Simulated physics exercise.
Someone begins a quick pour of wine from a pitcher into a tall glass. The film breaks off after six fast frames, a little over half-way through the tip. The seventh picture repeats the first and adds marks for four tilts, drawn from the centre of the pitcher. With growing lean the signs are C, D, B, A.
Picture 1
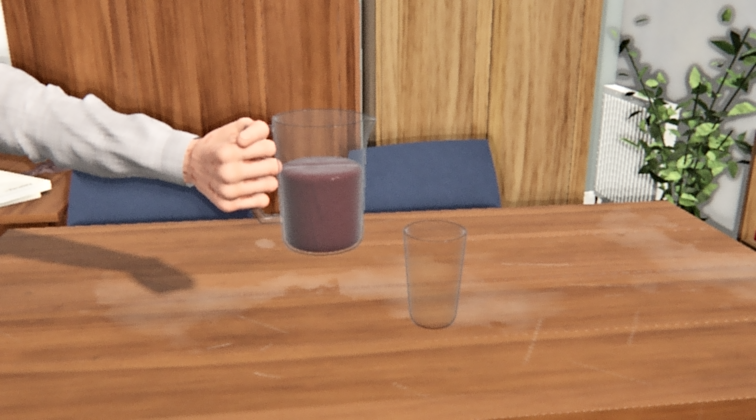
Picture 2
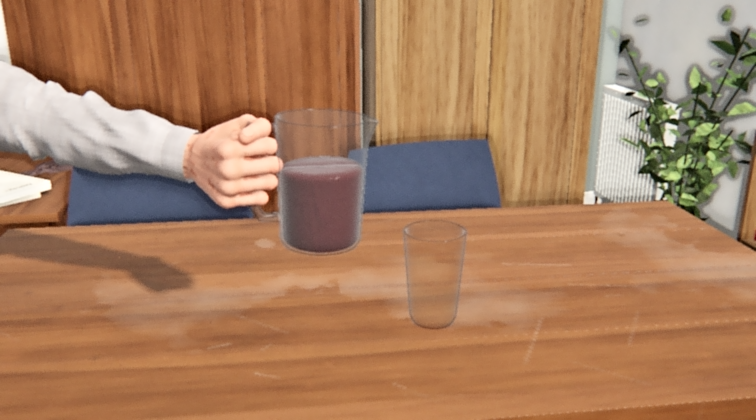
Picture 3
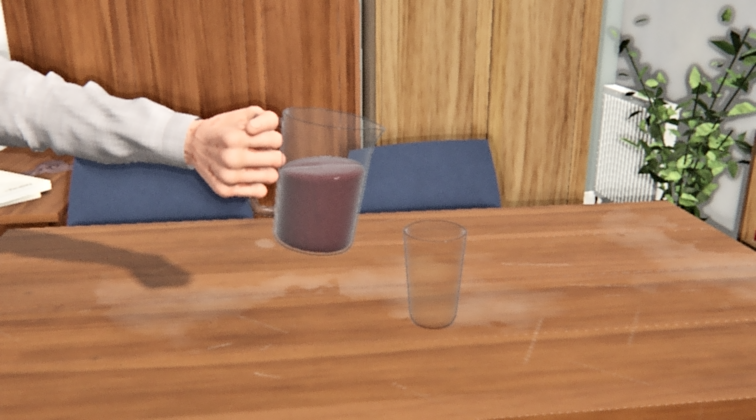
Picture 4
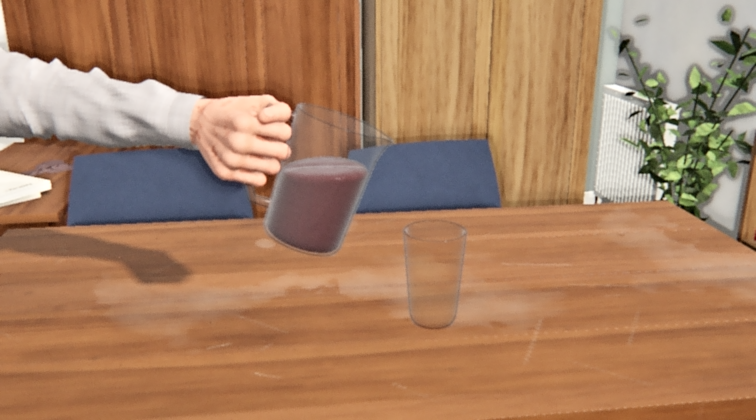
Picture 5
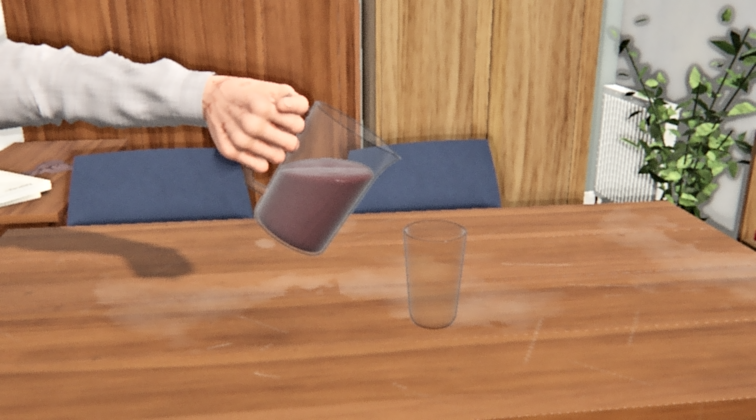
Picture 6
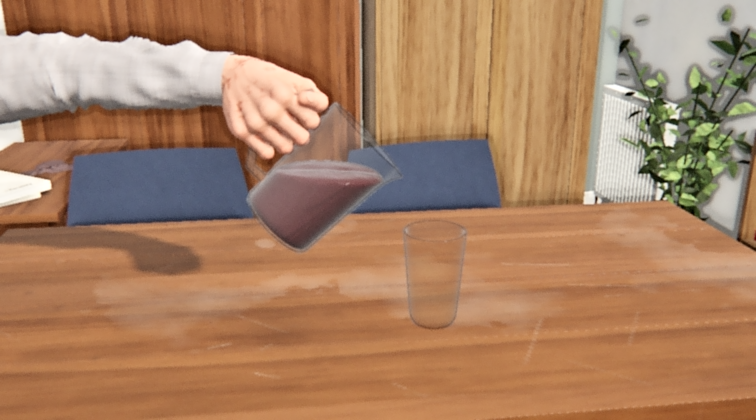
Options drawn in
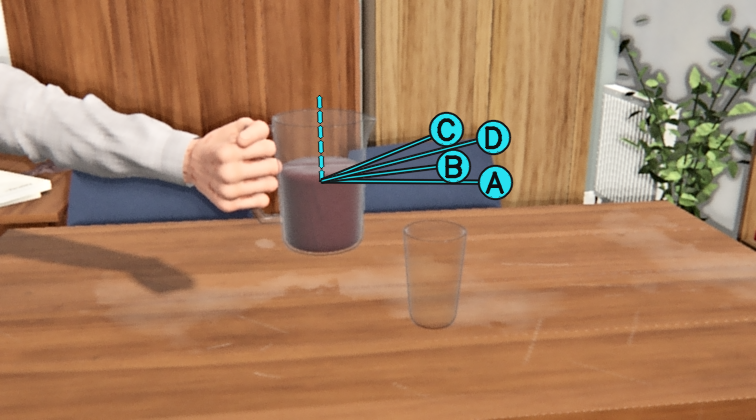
Hand in a light grey sleeve tilting a clear pitcher of dark red liquid rightward above a wooden table, near an empty glass.
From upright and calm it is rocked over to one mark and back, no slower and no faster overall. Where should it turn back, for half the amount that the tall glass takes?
The answer is tilt C.
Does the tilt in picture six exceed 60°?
No, it does not.
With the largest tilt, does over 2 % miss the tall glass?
Yes, it does.
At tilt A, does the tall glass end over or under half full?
Over half.
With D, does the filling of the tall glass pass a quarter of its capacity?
Yes.
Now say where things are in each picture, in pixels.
In the first frame, upright, lip at (374, 118); rim of the tall glass round (435, 230); nothing has left yet.
In the second frame, tipped about 2°, lip at (377, 121); nothing has left yet.
In the third frame, tipped about 9°, lip at (383, 128); nothing has left yet.
In the fourth frame, tipped about 20°, lip at (392, 140); nothing has left yet.
In the fifth frame, tipped about 33°, lip at (399, 156); nothing has left yet.
In the sixth frame, tipped about 47°, lip at (401, 175); nothing has left yet.
In cyan, A at (478, 182); B at (436, 166); C at (430, 137); D at (476, 140).
For tilt A, the tall glass ends with about 75 % of what it can hold; 31 % of the wine is spilt.
For tilt B, the tall glass ends with about 86 % of what it can hold; 11 % of the wine is spilt.
For tilt C, the tall glass ends with about 49 % of what it can hold.
For tilt D, the tall glass ends with about 76 % of what it can hold.
